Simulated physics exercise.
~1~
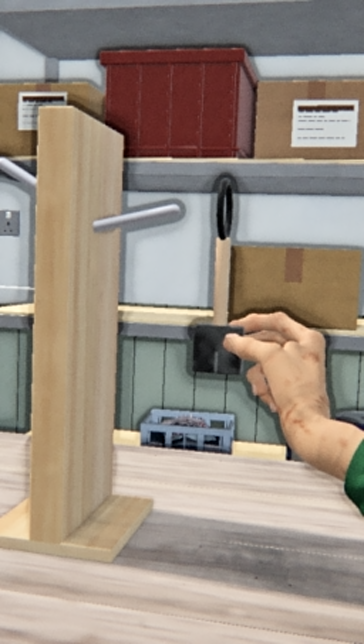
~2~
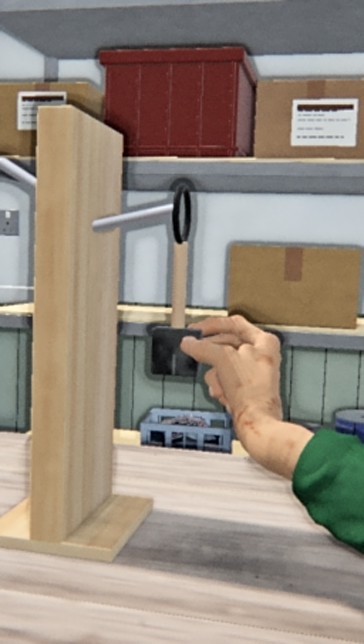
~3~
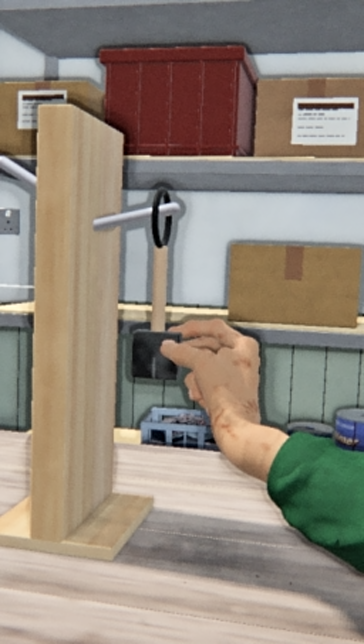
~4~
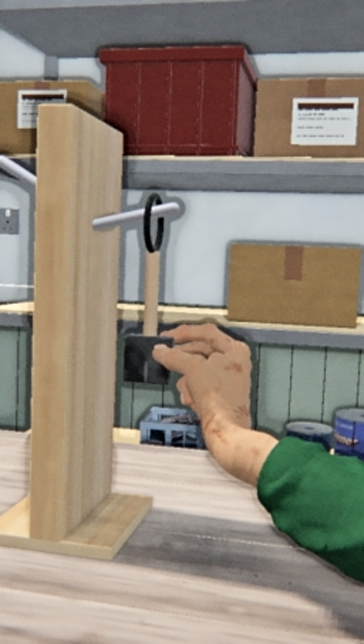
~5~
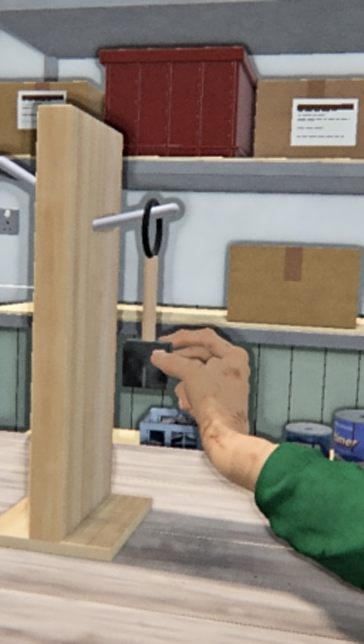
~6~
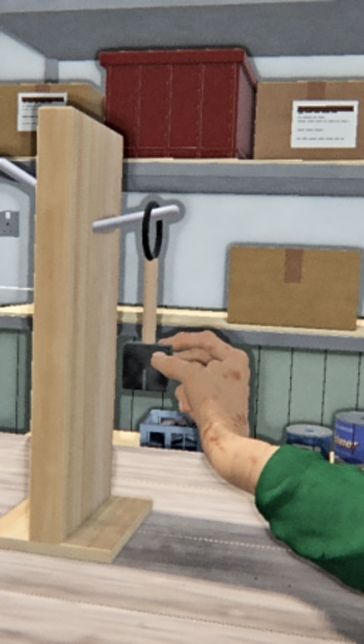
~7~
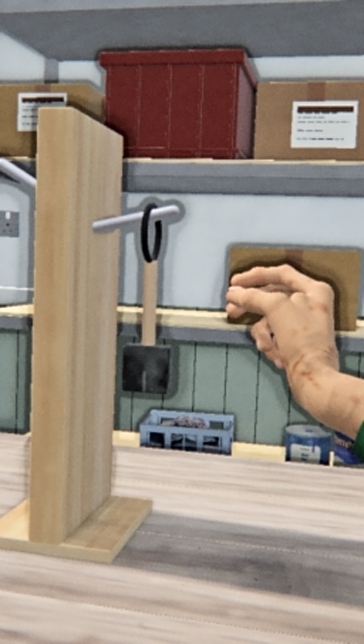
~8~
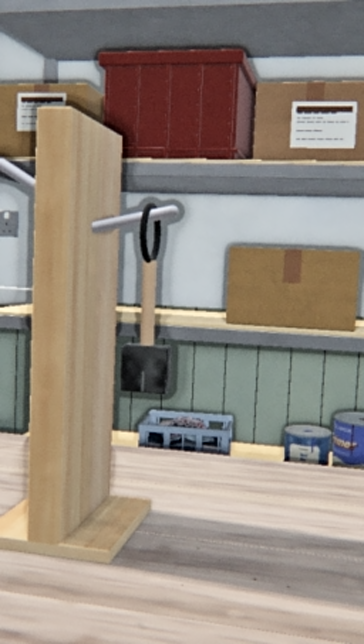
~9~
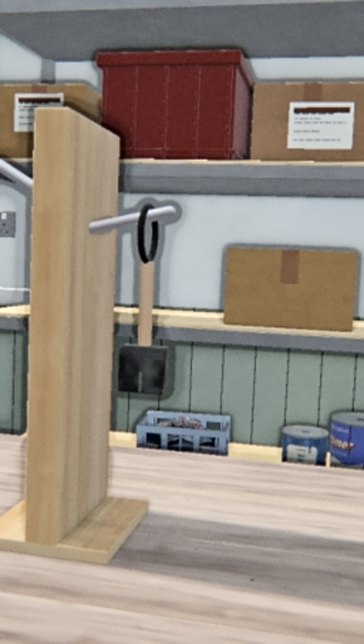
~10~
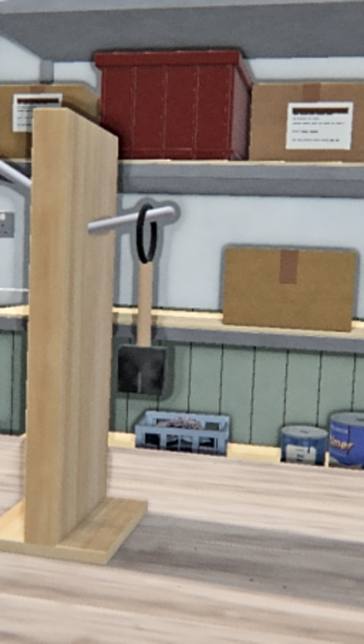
Hand in green sleeve moving a black brush left onto a wooden stand's peg by its ring, letting go and leaving it hanging.
